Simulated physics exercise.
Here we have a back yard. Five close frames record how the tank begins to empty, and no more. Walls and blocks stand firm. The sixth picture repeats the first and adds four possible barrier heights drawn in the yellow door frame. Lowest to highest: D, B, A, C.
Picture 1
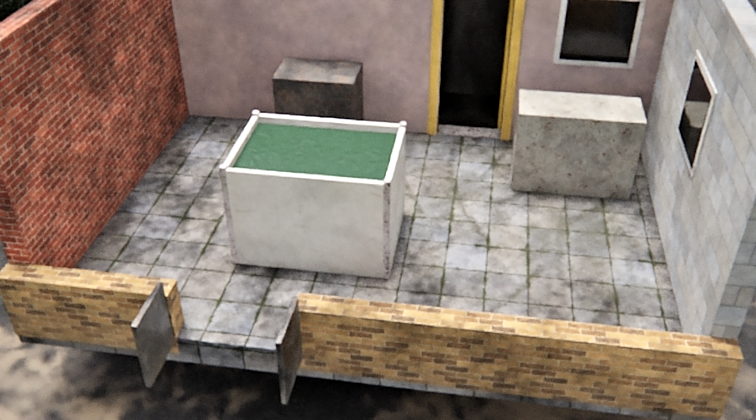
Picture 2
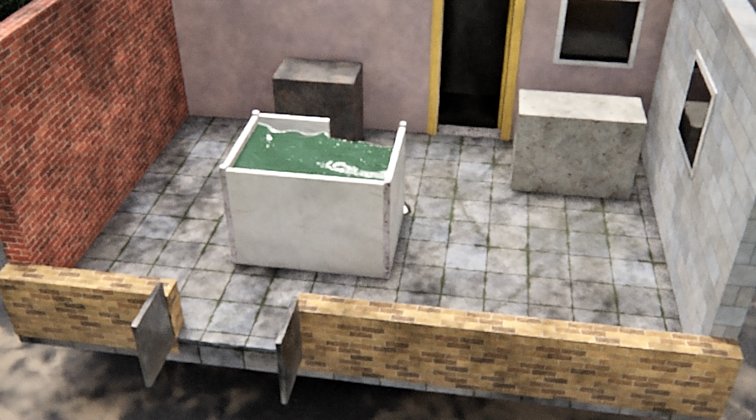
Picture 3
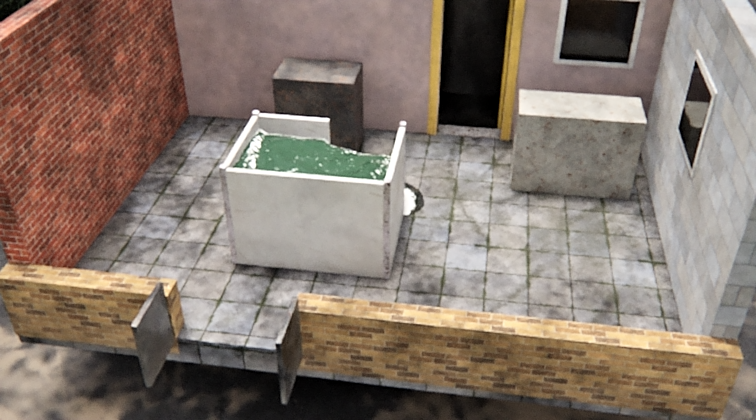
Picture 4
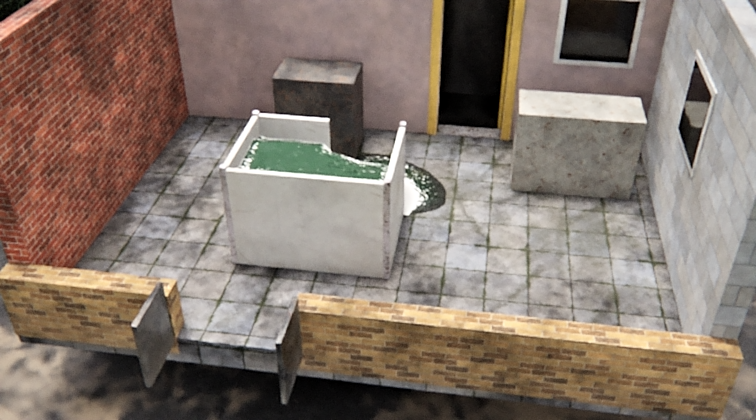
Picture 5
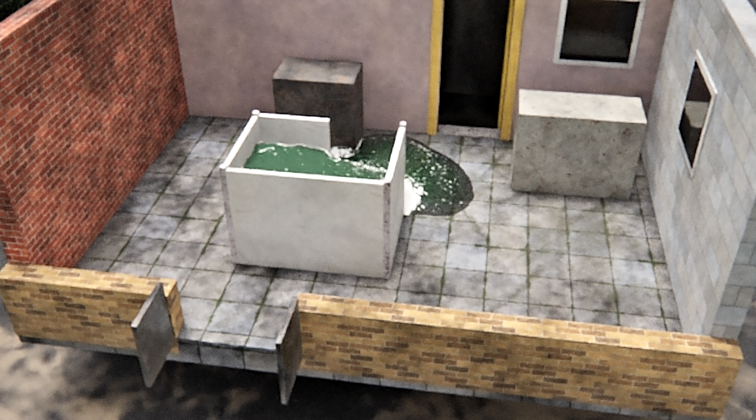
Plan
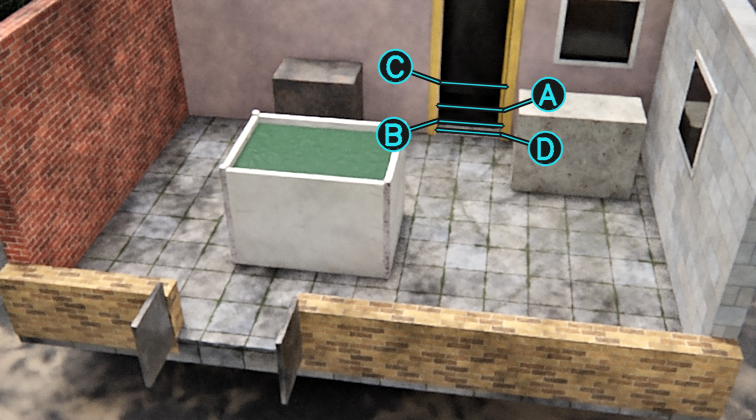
Back yard with brick walls, green water sloshing in a white tank, pouring out behind and spreading right across grey paving.
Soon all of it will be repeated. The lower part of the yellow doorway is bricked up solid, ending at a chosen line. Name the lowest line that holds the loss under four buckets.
Height A.
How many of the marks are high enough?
Two.
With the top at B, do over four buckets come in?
Yes, that goes wrong.
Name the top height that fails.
The answer is B.
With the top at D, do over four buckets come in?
Yes, it does.
In cyan, A at (470, 107); B at (469, 123); C at (472, 84); D at (469, 132); from the bottom up D, B, A, C.
If A is chosen, a splash gets over, under a bucket.
If B is chosen, about 10 bucketfuls get in.
If C is chosen, nothing gets over.
If D is chosen, dozens of bucketfuls pour in.
